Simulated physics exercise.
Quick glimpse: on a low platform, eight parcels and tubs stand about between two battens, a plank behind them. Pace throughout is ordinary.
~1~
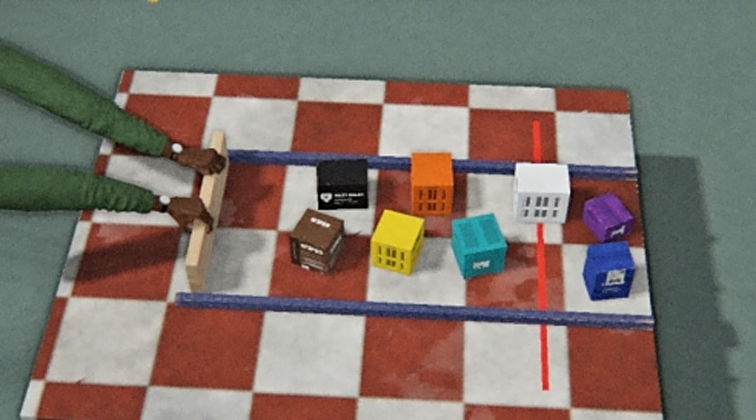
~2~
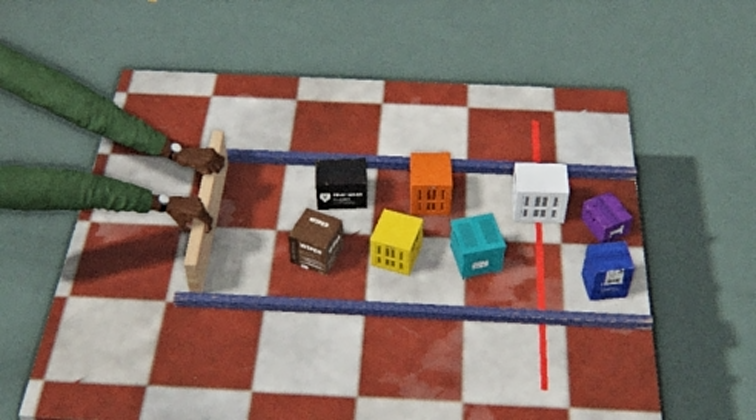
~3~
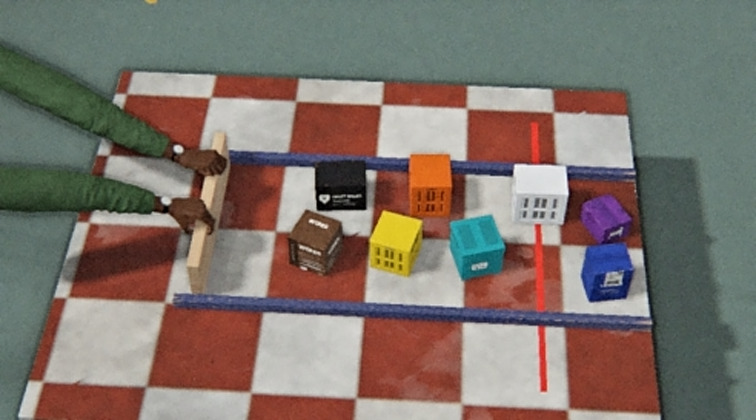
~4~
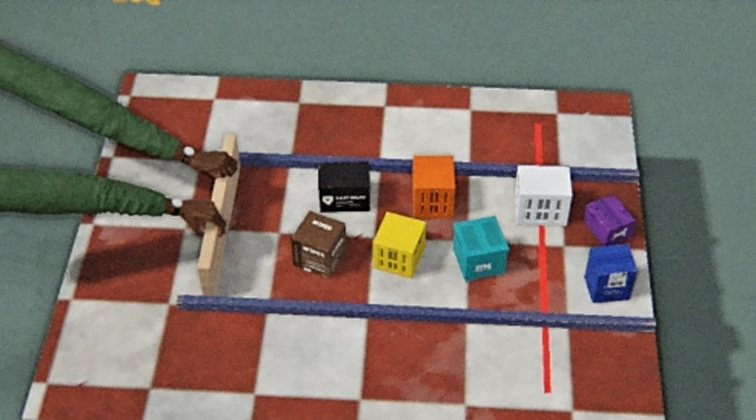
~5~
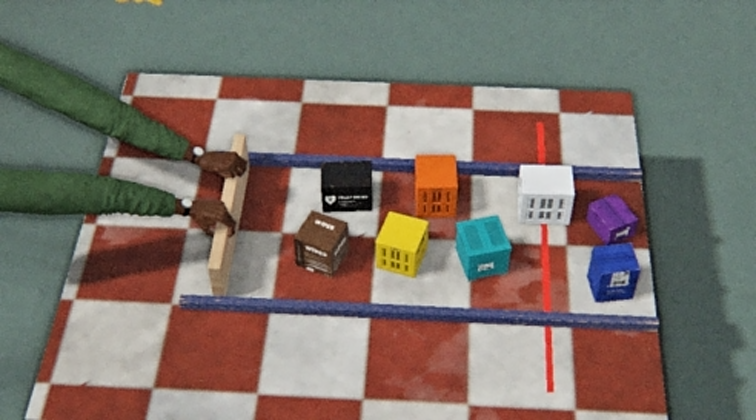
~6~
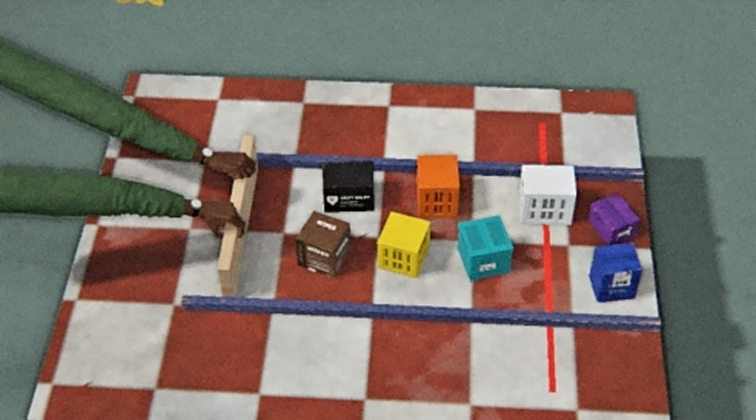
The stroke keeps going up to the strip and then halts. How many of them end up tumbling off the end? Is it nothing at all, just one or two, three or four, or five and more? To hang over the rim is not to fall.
Well, the ones that get knocked off number between three and four.
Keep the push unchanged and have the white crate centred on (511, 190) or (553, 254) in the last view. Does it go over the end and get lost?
Taking the two places in turn, it drops; drops.
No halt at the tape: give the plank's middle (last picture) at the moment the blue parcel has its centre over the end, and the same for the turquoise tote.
I'd say about (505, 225) for the first one and about (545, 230) for the second.
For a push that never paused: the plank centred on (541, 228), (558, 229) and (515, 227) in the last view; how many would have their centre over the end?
First 3, next 4, last 2.
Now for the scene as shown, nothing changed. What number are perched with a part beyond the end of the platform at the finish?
In total, 1 of them.
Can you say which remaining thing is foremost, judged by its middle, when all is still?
Answer: The turquoise tote.
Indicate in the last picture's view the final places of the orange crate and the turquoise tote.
The orange crate ends at (618, 193) and the turquoise tote at (655, 258).
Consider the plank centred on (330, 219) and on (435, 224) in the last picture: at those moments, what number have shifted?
Tally: 2; 6.
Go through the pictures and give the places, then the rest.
In the first picture, purple parcel (607, 218); blue parcel (609, 272); white crate (541, 193); plank (209, 211); tape (541, 243).
In the second picture, blue parcel (607, 271); yellow crate (397, 243).
In the third picture, white crate (539, 195); turquoise tote (476, 248).
In the fourth picture, purple parcel (609, 221); black box (344, 187).
In the fifth picture, blue parcel (613, 273); plank (230, 214).
In the sixth picture, purple parcel (614, 220); blue parcel (615, 273); white crate (547, 195); plank (239, 215); tape (547, 245).
Soon after, none off yet; purple parcel at rest near (614, 220); blue parcel at rest near (615, 273); white crate at rest near (547, 195).
Then, none off yet; purple parcel moved about its own width near (648, 224); blue parcel moved a little near (638, 276); white crate moved about its own width near (606, 197).
By the end, the number that fall off is three or four; fallen, white crate, blue parcel and purple parcel.
